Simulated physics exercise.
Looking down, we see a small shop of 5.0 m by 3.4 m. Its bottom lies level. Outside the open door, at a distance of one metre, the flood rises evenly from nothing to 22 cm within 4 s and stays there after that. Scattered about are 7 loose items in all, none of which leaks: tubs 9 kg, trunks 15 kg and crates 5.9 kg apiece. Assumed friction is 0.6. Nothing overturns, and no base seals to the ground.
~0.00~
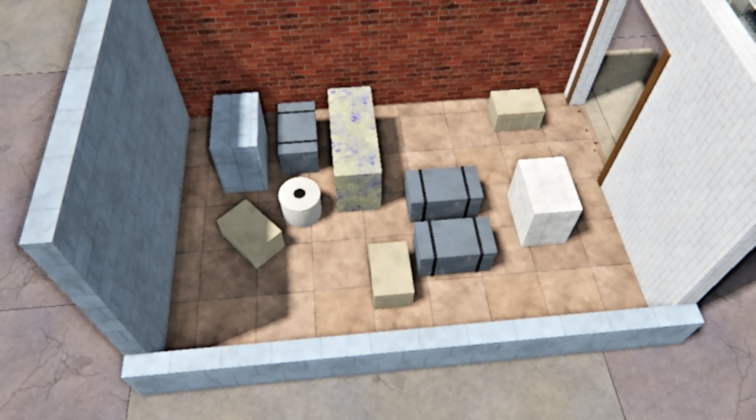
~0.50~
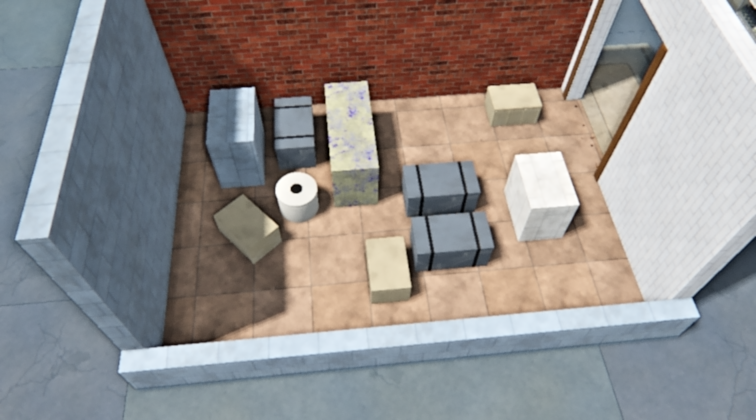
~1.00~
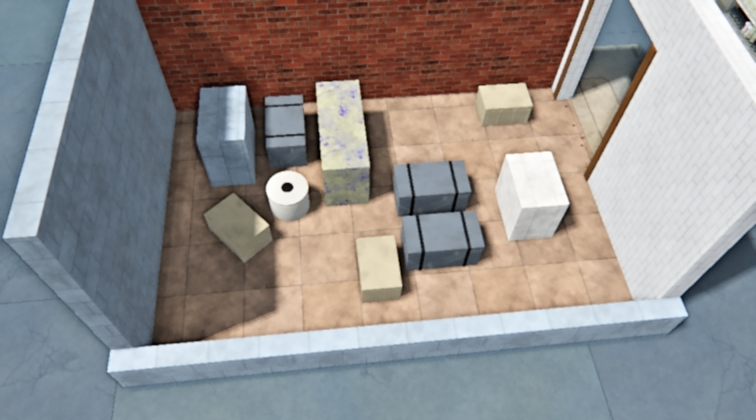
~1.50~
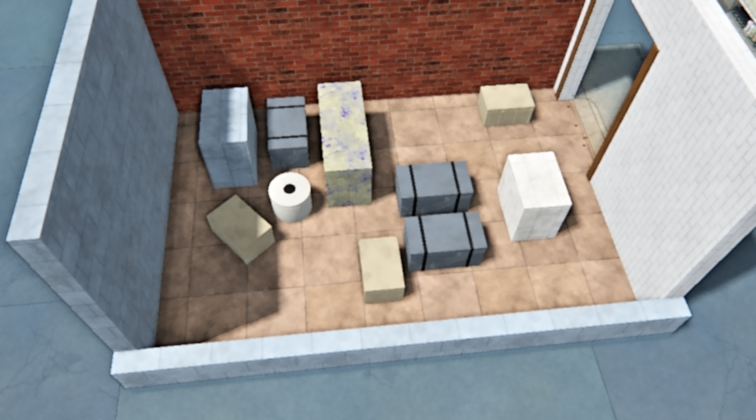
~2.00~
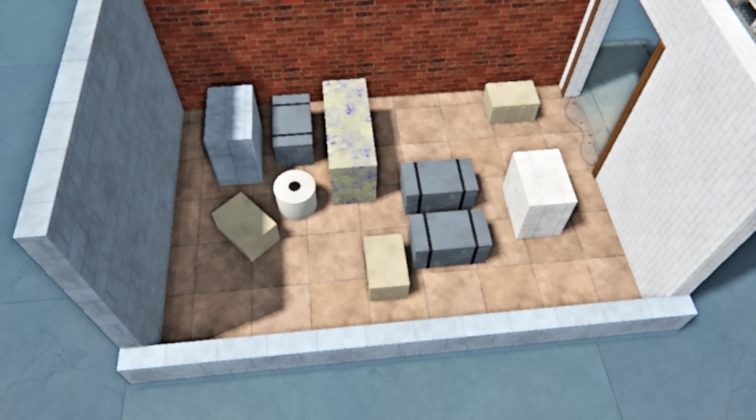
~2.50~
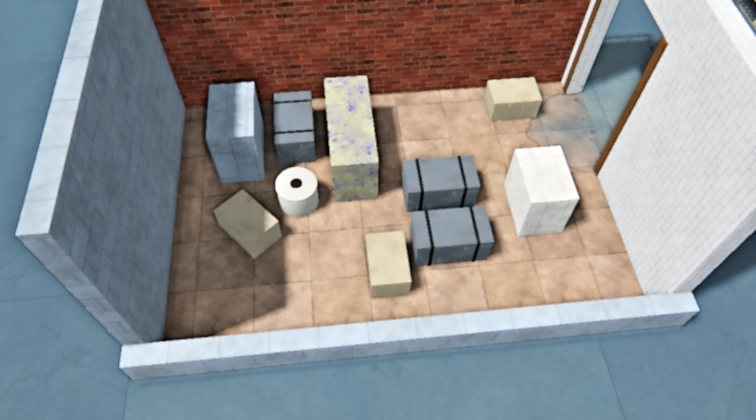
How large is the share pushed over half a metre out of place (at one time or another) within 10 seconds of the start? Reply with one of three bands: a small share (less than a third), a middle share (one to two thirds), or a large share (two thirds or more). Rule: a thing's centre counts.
A middle share, one to two thirds.
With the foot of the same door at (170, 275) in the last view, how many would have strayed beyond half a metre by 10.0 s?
In that case the number is 6.
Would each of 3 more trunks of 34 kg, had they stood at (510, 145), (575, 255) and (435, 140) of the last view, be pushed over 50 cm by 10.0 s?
In the same order as the question: Farther, not as far, farther.
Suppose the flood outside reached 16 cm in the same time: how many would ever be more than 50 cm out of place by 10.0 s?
Count: 4.
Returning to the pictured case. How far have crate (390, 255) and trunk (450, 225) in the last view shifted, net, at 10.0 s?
Respectively 150 and 140 centimetres.
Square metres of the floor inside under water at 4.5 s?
The covered patch comes to about 5.5 m2.
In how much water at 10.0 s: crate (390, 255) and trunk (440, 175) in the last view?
Depth approx. 10 cm / 8 cm.
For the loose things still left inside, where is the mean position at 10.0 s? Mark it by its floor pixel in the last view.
Close to (326, 208).
After 3.5 s 0 of 7 are over 50 cm from their spots; 0 afloat.
After 4.5 s 1 of 7 are over 50 cm from their spots; 1 afloat.
After 7.0 s 2 of 7 are over 50 cm from their spots; 2 afloat.
After 10.0 s 4 of 7 are over 50 cm from their spots, and 4 have been at some point; 5 afloat.
